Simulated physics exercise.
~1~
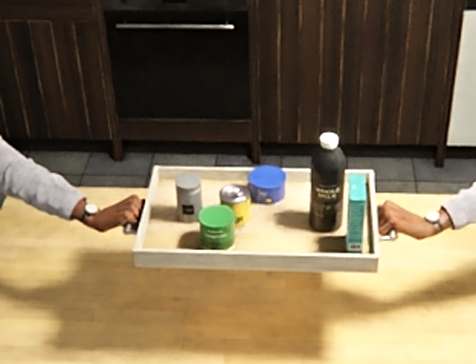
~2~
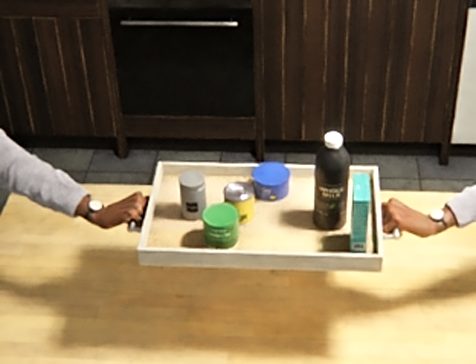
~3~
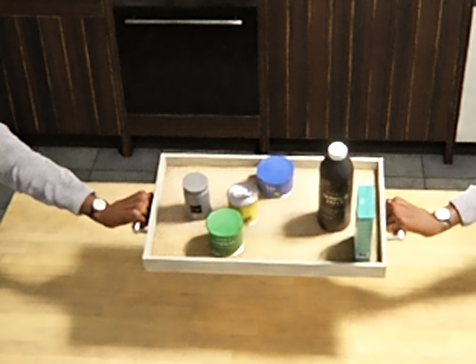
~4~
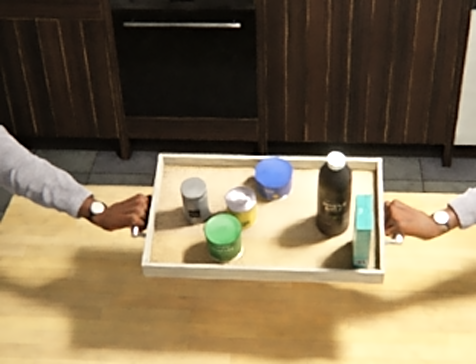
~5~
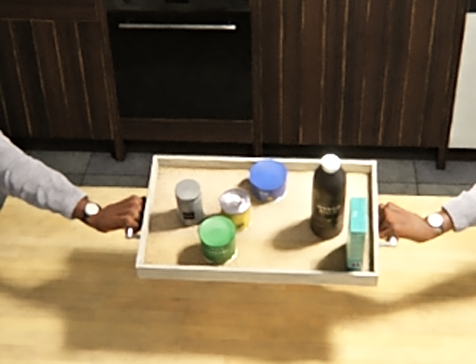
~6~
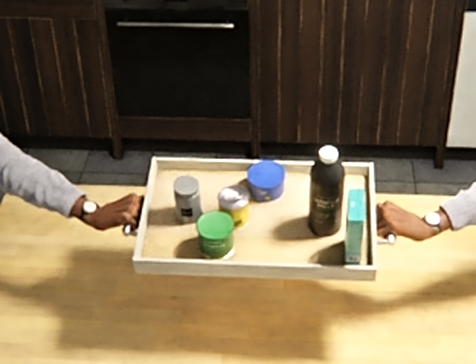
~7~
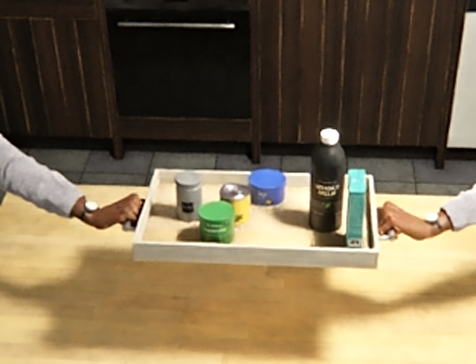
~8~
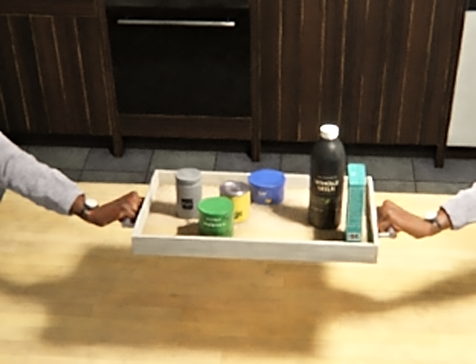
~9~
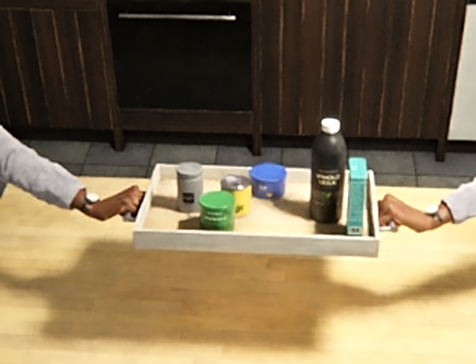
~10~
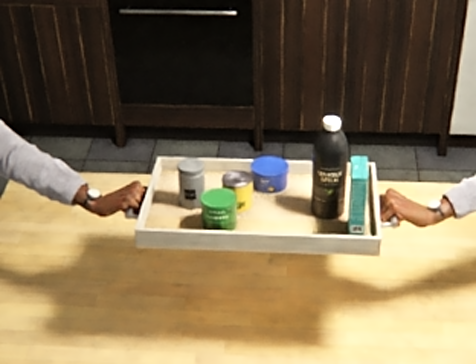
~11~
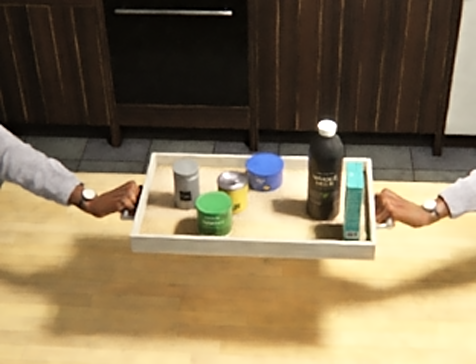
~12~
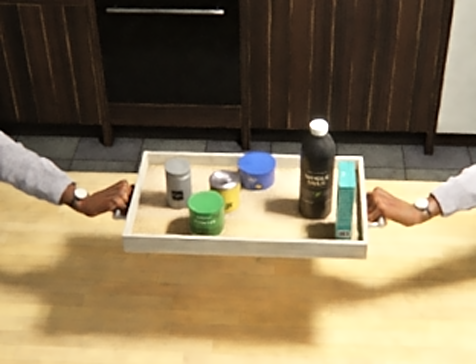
In a kitchen, two hands tilt a tray of containers back and forth, then level it.
